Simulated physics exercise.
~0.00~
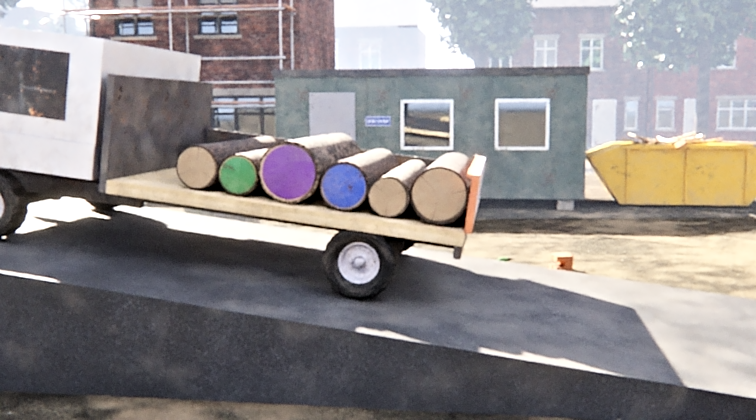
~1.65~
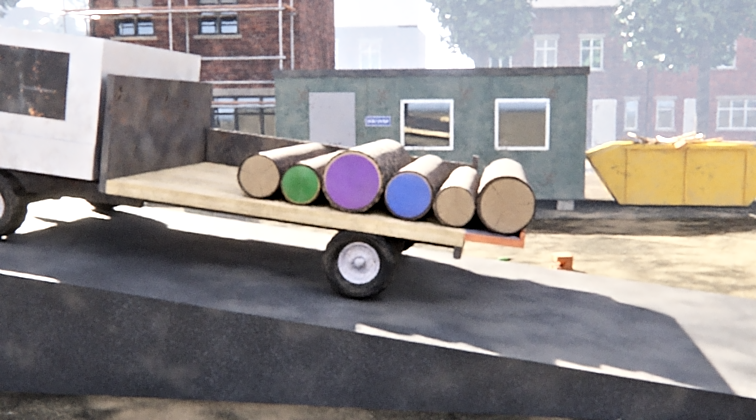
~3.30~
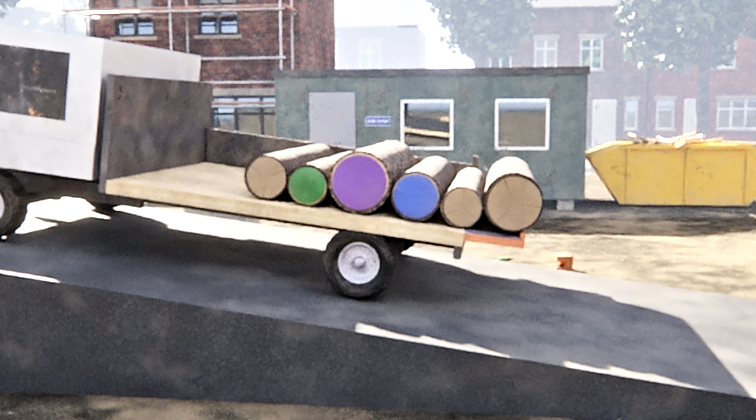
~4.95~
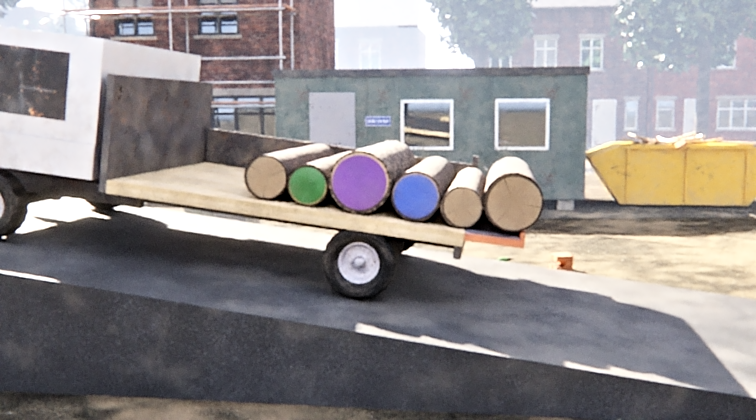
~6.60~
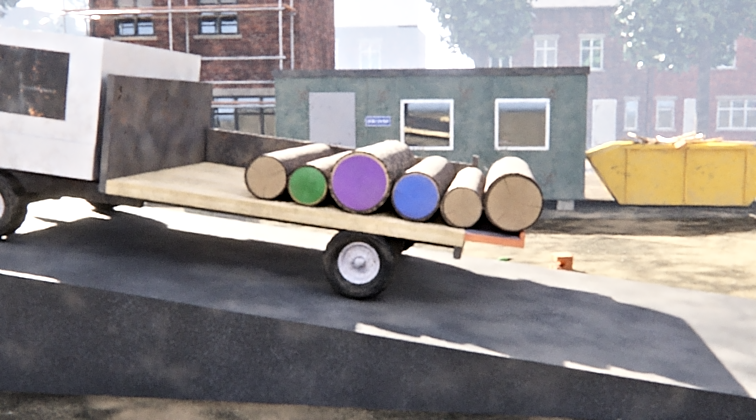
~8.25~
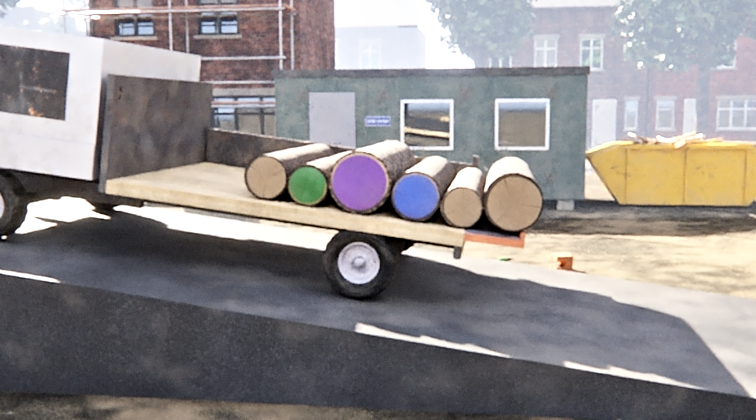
Six logs, three with ends painted green, purple and blue, rolled a short way right along a sloping truck bed as the tailgate dropped open, then stopped against one another with the last one resting on the lowered gate, and none fell off.
